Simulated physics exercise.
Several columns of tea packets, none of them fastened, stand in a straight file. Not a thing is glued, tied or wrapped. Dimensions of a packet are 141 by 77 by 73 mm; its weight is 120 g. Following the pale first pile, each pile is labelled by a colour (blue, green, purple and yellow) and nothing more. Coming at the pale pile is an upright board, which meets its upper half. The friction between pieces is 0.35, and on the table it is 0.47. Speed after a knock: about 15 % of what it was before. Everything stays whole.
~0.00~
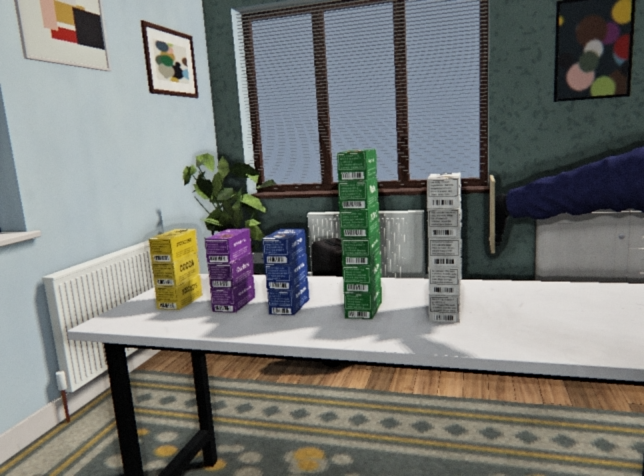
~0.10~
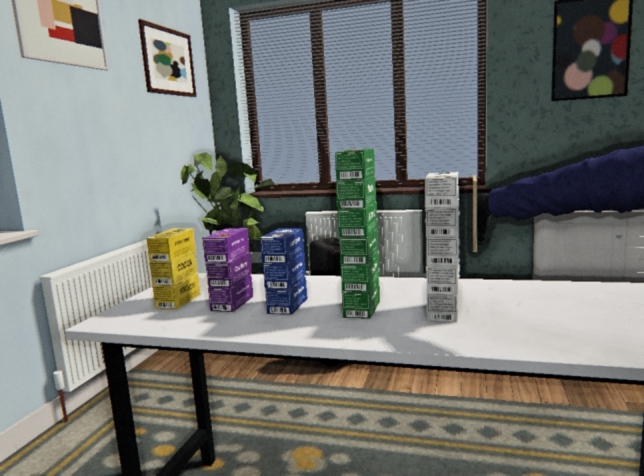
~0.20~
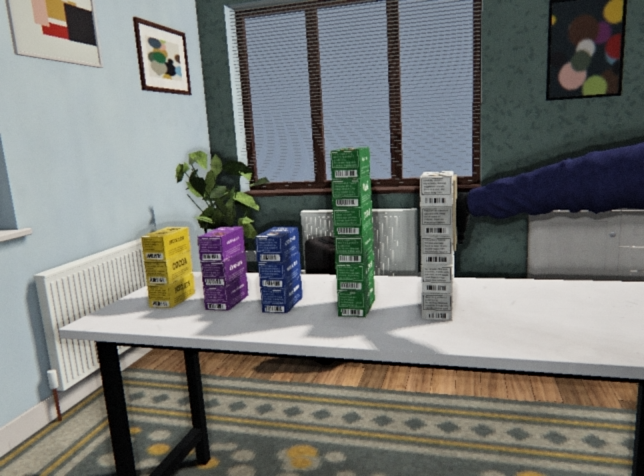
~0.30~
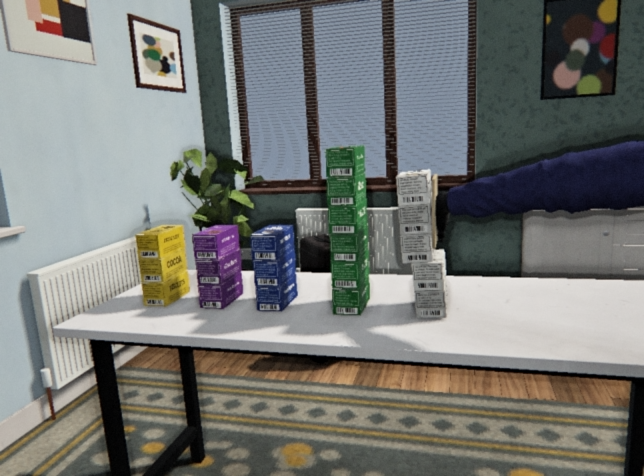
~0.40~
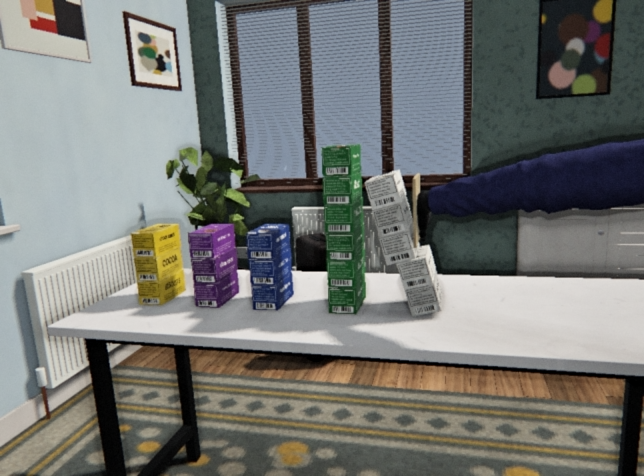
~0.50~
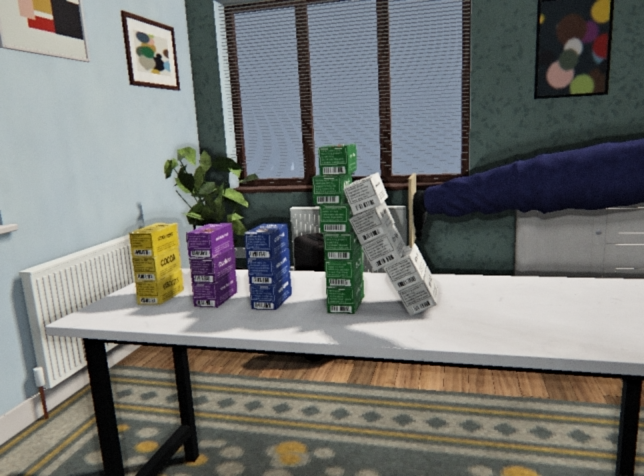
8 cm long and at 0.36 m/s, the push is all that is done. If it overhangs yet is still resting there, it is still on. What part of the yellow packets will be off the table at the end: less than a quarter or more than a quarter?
Above a quarter.
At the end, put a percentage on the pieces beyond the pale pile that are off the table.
Share: Approx. 25 %.
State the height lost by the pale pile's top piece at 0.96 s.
The top piece is some 12 centimetres lower than at the start.
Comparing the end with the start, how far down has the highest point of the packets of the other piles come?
I'd say it's about 25 cm lower than before.
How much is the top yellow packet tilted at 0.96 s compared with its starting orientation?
0°.
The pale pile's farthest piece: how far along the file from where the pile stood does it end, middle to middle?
Around 36 centimetres.
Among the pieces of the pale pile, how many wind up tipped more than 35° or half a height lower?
Tally of pale pieces: 5.
After 0.96 s, 5 of the pale pile down; none of the 3 yellow packets off the table (0 of 15 in all colours); top yellow packet unmoved; top green packet 39° from how it stood, 8 cm lower.
After 1.76 s, 5 of the pale pile down; 1 of the 3 yellow packets off the table (1 of 15 in all colours); top yellow packet upside down; top green packet upside down.
In the end (2.6 s), 5 of the pale pile down; 2 of the 3 yellow packets off the table (4 of 15 in all colours); top yellow packet on its side; top purple packet upside down. That is 67 per cent. From the last view, middles, top yellow packet near (48, 465).
